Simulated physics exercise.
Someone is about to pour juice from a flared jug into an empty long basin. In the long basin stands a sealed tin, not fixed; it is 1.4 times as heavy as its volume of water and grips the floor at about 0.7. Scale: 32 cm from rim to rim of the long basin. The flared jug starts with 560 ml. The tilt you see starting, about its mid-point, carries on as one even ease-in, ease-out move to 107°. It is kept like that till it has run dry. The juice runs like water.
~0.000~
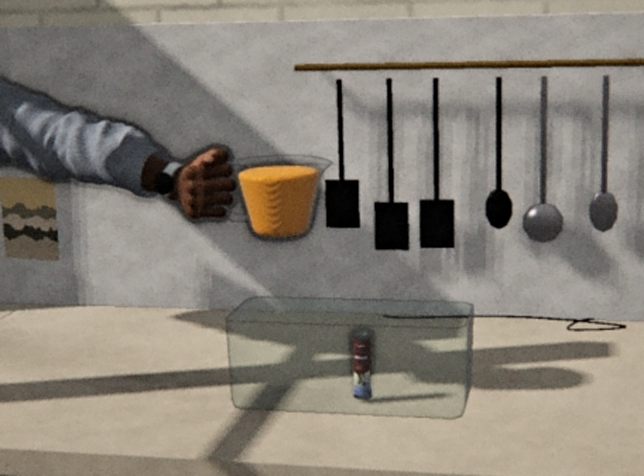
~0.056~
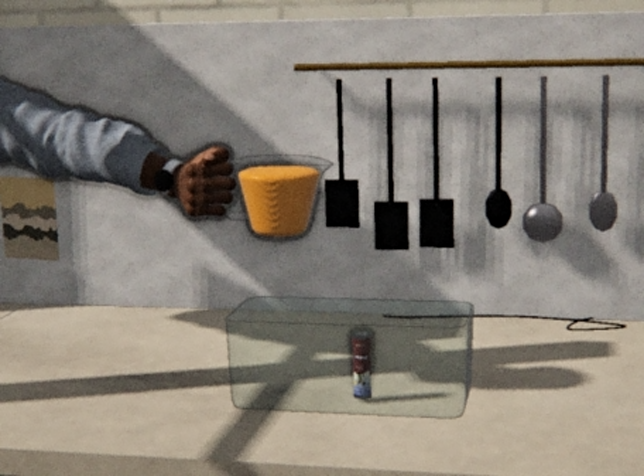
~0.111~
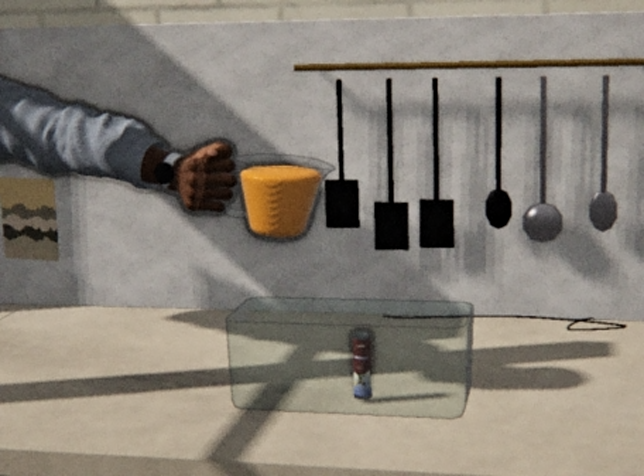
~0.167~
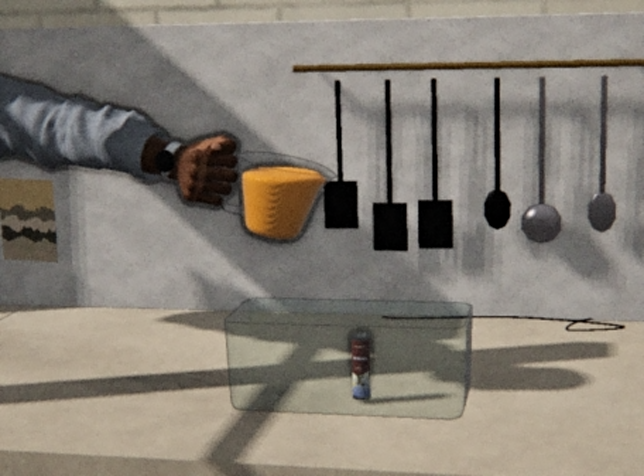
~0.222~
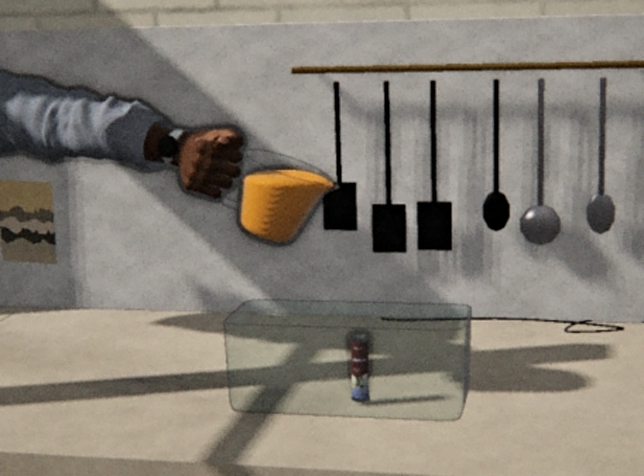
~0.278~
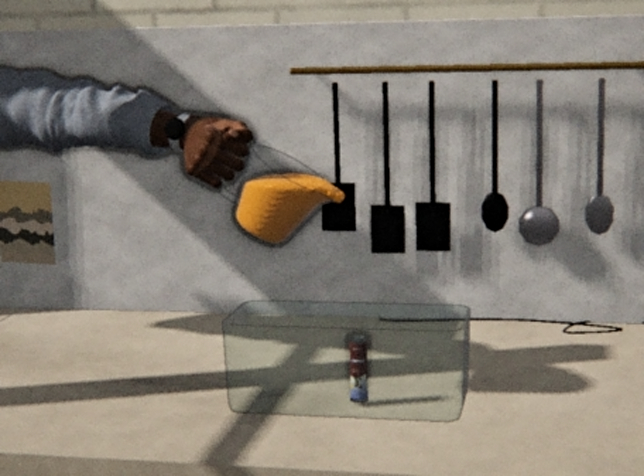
A flared jug of orange juice, held by a hand from the left, tilts rightward above a clear basin, juice reaching its lip.
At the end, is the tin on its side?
The tin stays up.
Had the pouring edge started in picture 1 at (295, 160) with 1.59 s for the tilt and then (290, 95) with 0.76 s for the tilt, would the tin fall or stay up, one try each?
First it topples; then it falls.
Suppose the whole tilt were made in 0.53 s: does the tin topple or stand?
The tin falls.
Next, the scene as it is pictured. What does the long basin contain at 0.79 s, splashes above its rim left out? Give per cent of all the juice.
Some 90 per cent.
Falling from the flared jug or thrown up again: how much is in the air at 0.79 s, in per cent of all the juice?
About 8 per cent.
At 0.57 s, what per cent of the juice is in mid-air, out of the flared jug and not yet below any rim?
Some 32 per cent.
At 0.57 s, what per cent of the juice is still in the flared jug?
About 36 per cent.
After 0.57 s the tilt is 92° and 36 per cent is still to pour; the tin stands where it began.
After 0.79 s the tilt is 107° and 2 per cent is still to pour; the tin stands where it began.
After 1.01 s the tilt is 107° and 0 per cent is still to pour; the tin stands where it began.
After 1.26 s the tilt is 107° and 0 per cent is still to pour; the tin stands where it began.
In the end the tin stands where it began.
